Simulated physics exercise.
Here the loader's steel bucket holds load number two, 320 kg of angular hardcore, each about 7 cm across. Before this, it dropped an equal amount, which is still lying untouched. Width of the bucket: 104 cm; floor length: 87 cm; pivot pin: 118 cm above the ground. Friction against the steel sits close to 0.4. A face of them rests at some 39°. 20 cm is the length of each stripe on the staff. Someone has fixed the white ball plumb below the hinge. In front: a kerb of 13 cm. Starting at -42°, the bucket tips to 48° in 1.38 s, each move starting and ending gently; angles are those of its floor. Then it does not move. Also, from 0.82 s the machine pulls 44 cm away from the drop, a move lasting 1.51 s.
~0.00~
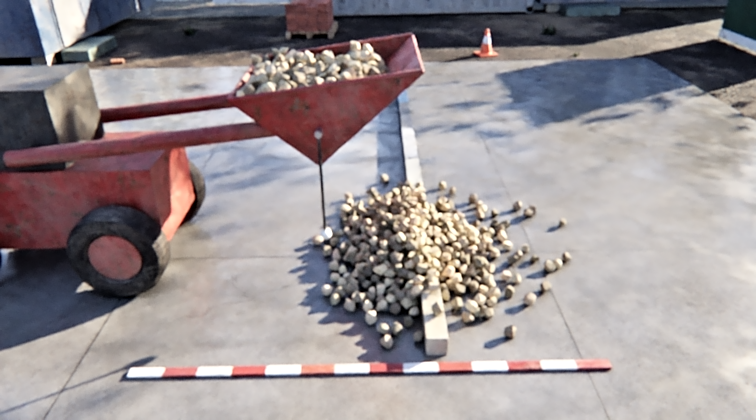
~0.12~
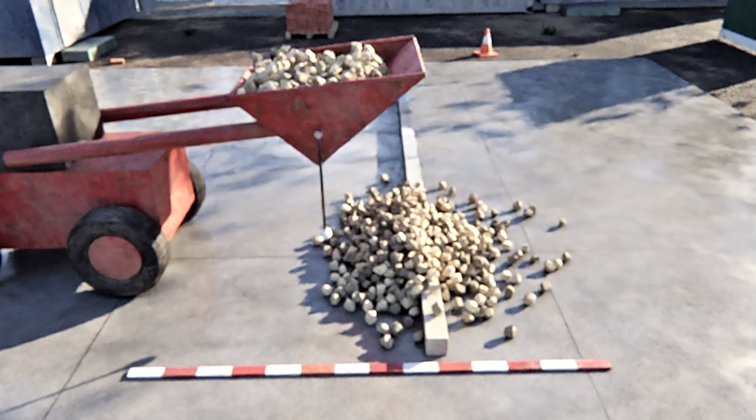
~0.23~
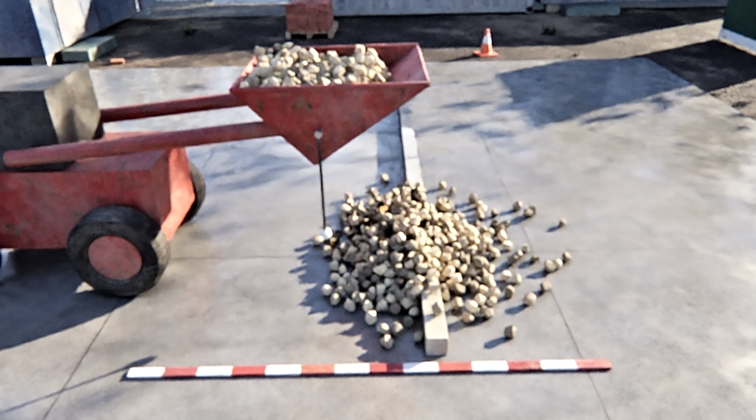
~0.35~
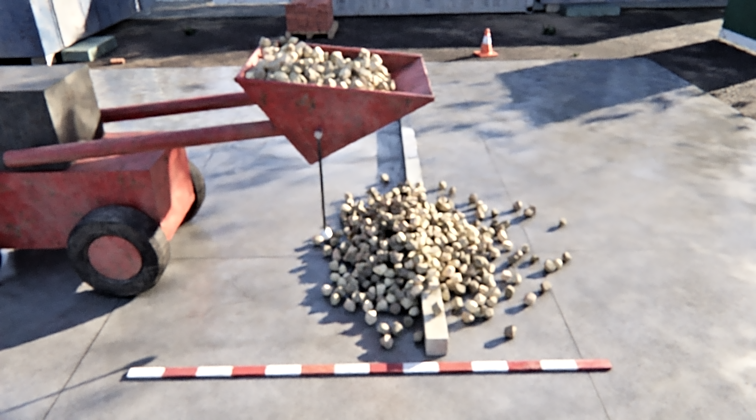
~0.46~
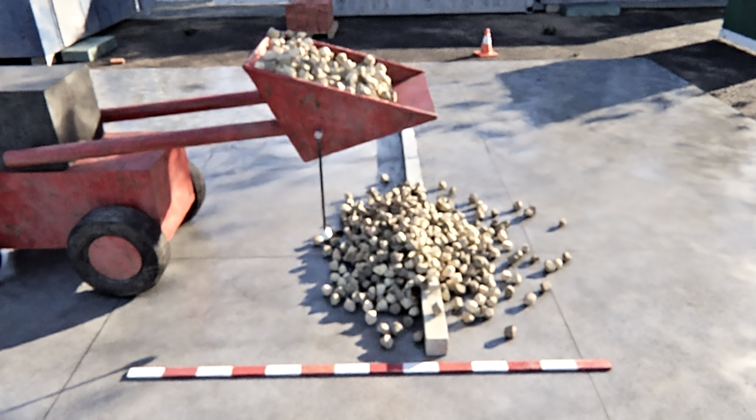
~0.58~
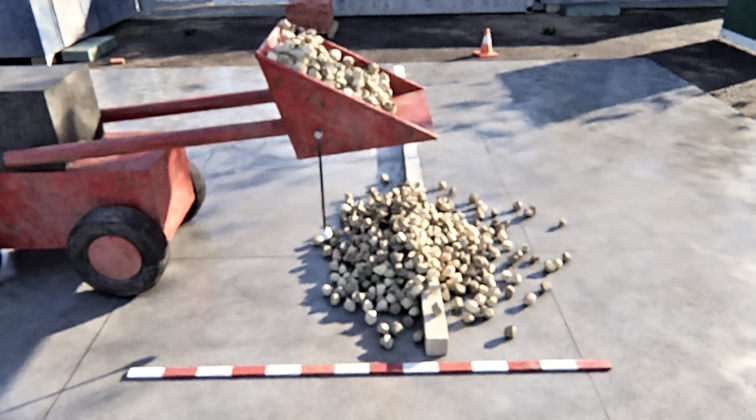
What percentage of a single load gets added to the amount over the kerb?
28 %.
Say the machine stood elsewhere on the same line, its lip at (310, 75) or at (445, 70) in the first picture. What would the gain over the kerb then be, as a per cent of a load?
Case one about 0 %, case two about 50 %.
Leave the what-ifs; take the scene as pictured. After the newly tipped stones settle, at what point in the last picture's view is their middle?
Their middle is at about (388, 235).
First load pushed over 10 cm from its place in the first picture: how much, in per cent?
Around 10 in a hundred.
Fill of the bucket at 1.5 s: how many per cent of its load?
Around 20 per cent of the load is still inside.
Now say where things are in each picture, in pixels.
Lip at (424, 71), floor tilted -42°, highest stones at (355, 53). The earlier load is highest near (408, 211), 27 cm above ground level, 73 % on this side of the kerb, 27 % over the kerb, in the first picture.
Lip at (425, 75), floor tilted -40°, highest stones at (347, 54); the stones move at 0.1 m/s on average, in the second picture.
Lip at (430, 84), floor tilted -35°, highest stones at (300, 53); the stones move at 0.2 m/s on average, in the third picture.
Lip at (434, 99), floor tilted -28°, highest stones at (276, 47); the stones move at 0.3 m/s on average, in the fourth picture.
The bucket is at -18°, its lip at (437, 118); the top of the load is at (284, 39); the stones move at 0.4 m/s on average, in the fifth picture.
The bucket is at -8°, its lip at (437, 138); the top of the load is at (292, 34); the stones move at 0.4 m/s on average, in the sixth picture.
After 1.0 s the floor is at 34°; in per cent of one load, 98 in the bucket, 75 on this side of the kerb, 27 over the kerb; the foremost stones are at (543, 235).
After 1.5 s the floor is at 48°; in per cent of one load, 21 in the bucket, 141 on this side of the kerb, 38 over the kerb; the foremost stones are at (543, 235).
After 2.8 s the floor is at 48°; in per cent of one load, 0 in the bucket, 145 on this side of the kerb, 56 over the kerb; the foremost stones are at (542, 234).
After 5.4 s the floor is at 48°; in per cent of one load, 0 in the bucket, 145 on this side of the kerb, 56 over the kerb; the foremost stones are at (542, 234). Net gain over the kerb, 28.
